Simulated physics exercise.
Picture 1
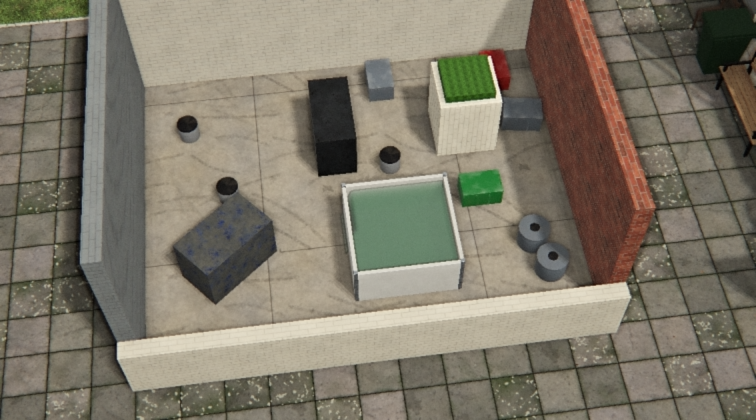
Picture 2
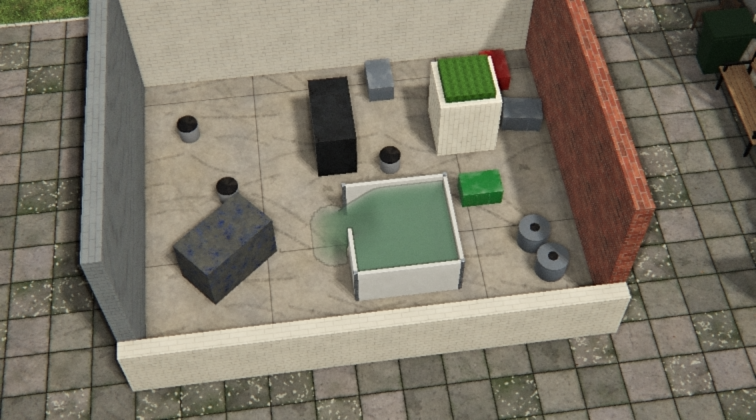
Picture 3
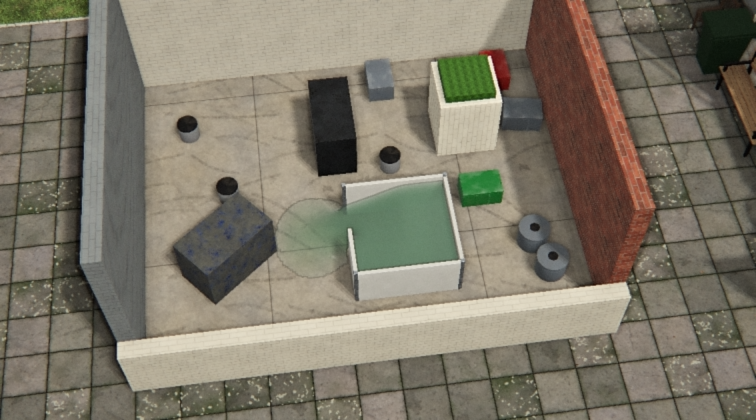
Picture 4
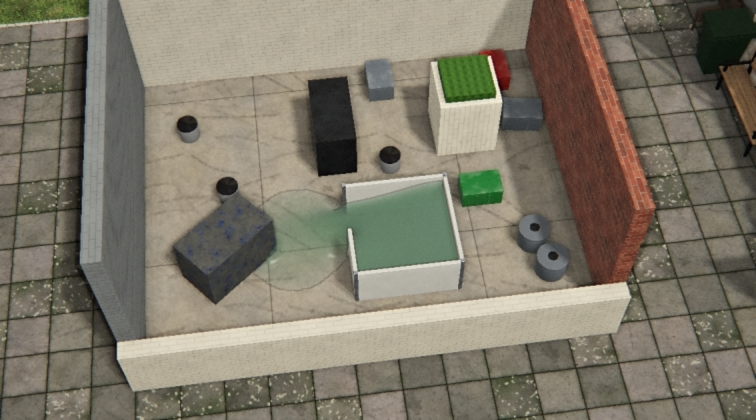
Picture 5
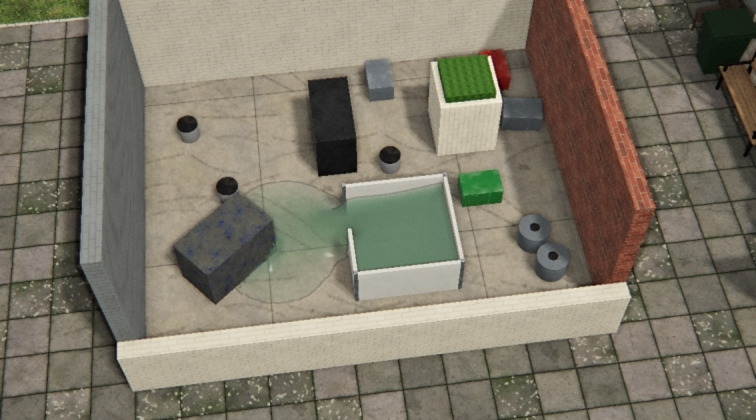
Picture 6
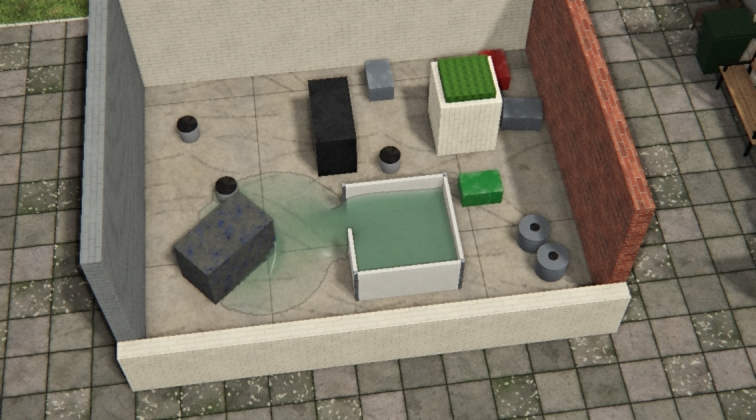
A walled back court with a pale stone floor is seen from above by a still camera. A white-sided tank of greenish water stands near the centre, with a green crate to its right, a mottled dark block to its left, a black block and a grass-topped white block behind, and grey pails scattered about. The tank's left side opens and water spreads leftward in a thin, widening sheet around the mottled block, while the crates and pails stay put.
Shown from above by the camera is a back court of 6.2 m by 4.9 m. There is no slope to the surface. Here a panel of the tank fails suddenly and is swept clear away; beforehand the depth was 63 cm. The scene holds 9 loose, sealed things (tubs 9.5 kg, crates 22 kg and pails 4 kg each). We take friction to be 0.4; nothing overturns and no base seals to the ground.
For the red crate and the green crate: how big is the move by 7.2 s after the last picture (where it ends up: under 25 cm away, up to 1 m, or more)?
Red crate - next to no motion; green crate - next to no motion.
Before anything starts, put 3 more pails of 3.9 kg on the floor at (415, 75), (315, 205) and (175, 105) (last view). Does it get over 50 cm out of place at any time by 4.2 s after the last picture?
Listed order gives within the limit, above the limit, above the limit.
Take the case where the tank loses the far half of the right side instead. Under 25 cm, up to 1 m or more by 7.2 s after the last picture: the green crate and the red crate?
In that situation the green crate drifts a long way, while the red crate drifts a long way.
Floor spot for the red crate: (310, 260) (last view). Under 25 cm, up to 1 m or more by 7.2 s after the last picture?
Observed: Object goes well off.
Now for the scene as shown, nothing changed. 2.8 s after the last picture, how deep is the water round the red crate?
Close to 0 centimetres.
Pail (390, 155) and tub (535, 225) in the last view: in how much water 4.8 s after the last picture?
Roughly 1 and 0 cm.
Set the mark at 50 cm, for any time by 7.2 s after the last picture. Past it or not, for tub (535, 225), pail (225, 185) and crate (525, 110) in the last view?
Well, going one by one, it's not that far, too far and not that far.
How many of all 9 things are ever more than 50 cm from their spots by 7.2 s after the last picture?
I get 3.
Then, 0.9 s after the last picture the red crate is near (495, 64), 0.0 m from its start, aground; the green crate is near (481, 182), 0.0 m from its start, aground; 1 afloat.
Then, 2.8 s after the last picture the red crate is near (495, 64), 0.0 m from its start, aground; the green crate is near (481, 182), 0.0 m from its start, aground; 2 afloat.
Then, 4.8 s after the last picture the red crate is near (495, 64), 0.0 m from its start, aground; the green crate is near (481, 182), 0.0 m from its start, aground; 2 afloat.
Then, 7.2 s after the last picture the red crate is near (495, 64), 0.0 m from its start, aground; the green crate is near (481, 182), 0.0 m from its start, aground; 2 afloat.
